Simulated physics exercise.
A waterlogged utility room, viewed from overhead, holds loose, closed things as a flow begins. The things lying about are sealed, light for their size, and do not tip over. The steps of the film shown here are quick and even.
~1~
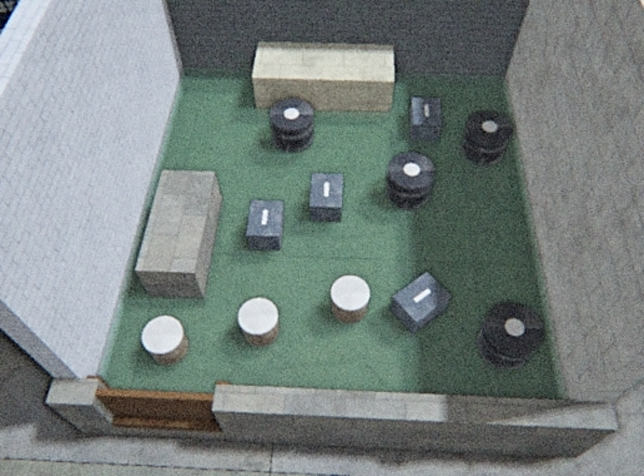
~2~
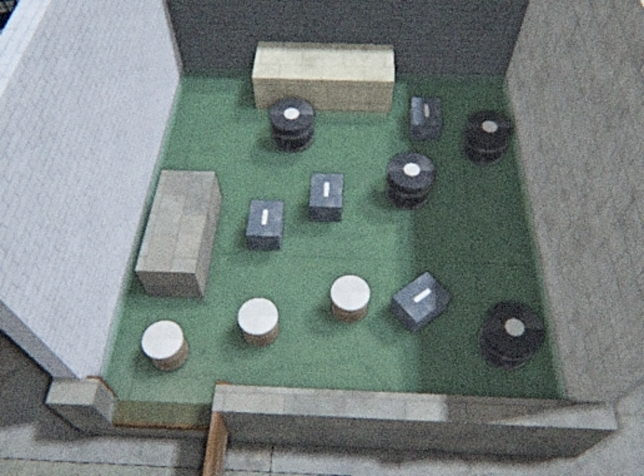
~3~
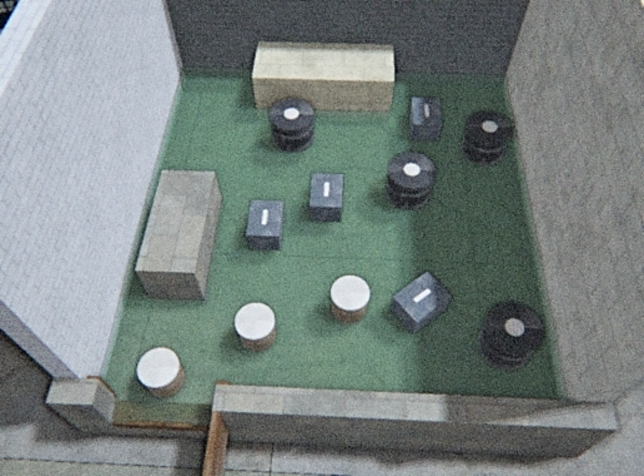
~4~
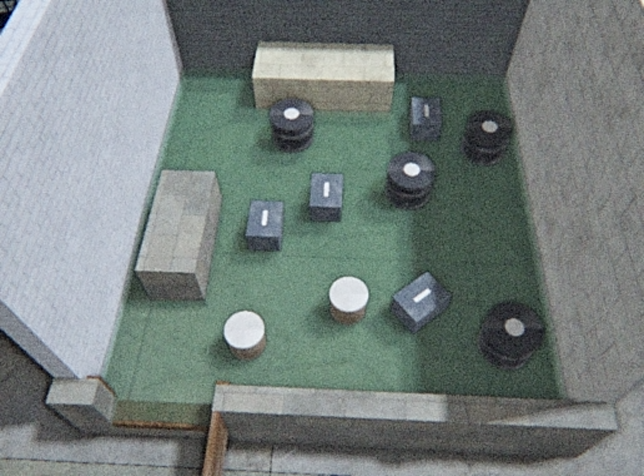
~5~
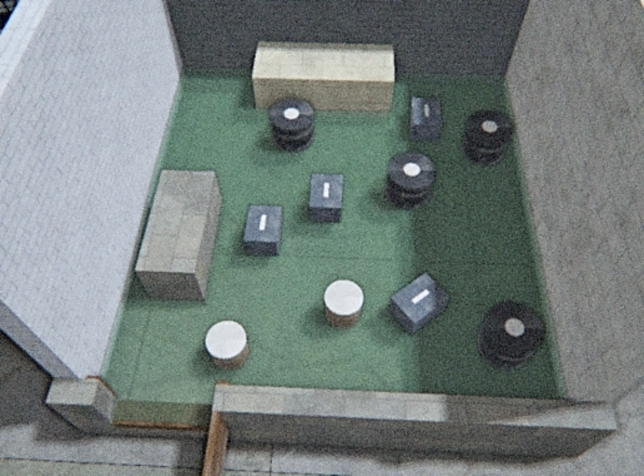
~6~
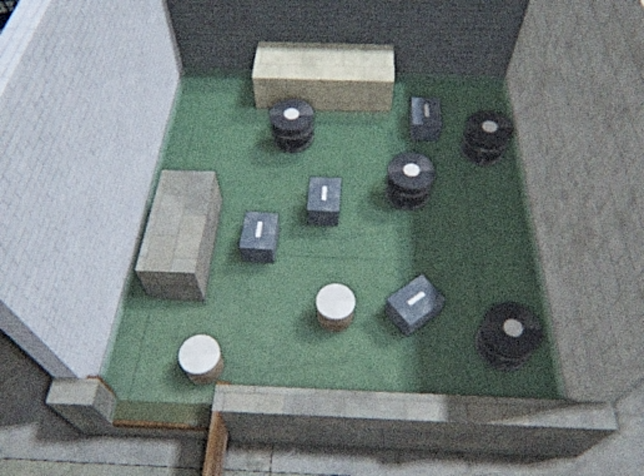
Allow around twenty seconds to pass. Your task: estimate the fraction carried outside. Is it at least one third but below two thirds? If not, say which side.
Yes.
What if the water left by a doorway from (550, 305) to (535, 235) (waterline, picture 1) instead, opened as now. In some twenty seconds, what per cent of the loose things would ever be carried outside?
Something like 60 percent.
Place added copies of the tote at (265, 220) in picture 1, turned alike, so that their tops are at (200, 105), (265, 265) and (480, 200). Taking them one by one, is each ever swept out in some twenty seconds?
Here's how it goes, in order: Does not get out, then gets out, then does not get out.
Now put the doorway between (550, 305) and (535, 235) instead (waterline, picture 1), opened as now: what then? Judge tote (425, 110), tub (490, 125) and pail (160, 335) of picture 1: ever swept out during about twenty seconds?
Each object, in the order asked: Flushed / flushed / not flushed.
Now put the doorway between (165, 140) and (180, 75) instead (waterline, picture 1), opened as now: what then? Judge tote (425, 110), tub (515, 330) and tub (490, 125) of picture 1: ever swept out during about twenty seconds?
Item one: Leaves; item two: Remains; item three: Remains.
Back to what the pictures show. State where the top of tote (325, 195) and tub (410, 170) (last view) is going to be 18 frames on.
(256, 277) and (372, 206), approximately.
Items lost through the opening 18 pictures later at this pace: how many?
The count is 4.
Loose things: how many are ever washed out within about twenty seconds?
The total here is 6.
A moment on, 2 of 11 are out; 9 afloat.
Next, 4 of 11 are out; 7 afloat.
Later, 6 of 11 are out; 5 afloat.
In the end, 6 of 11 are out; 5 afloat.
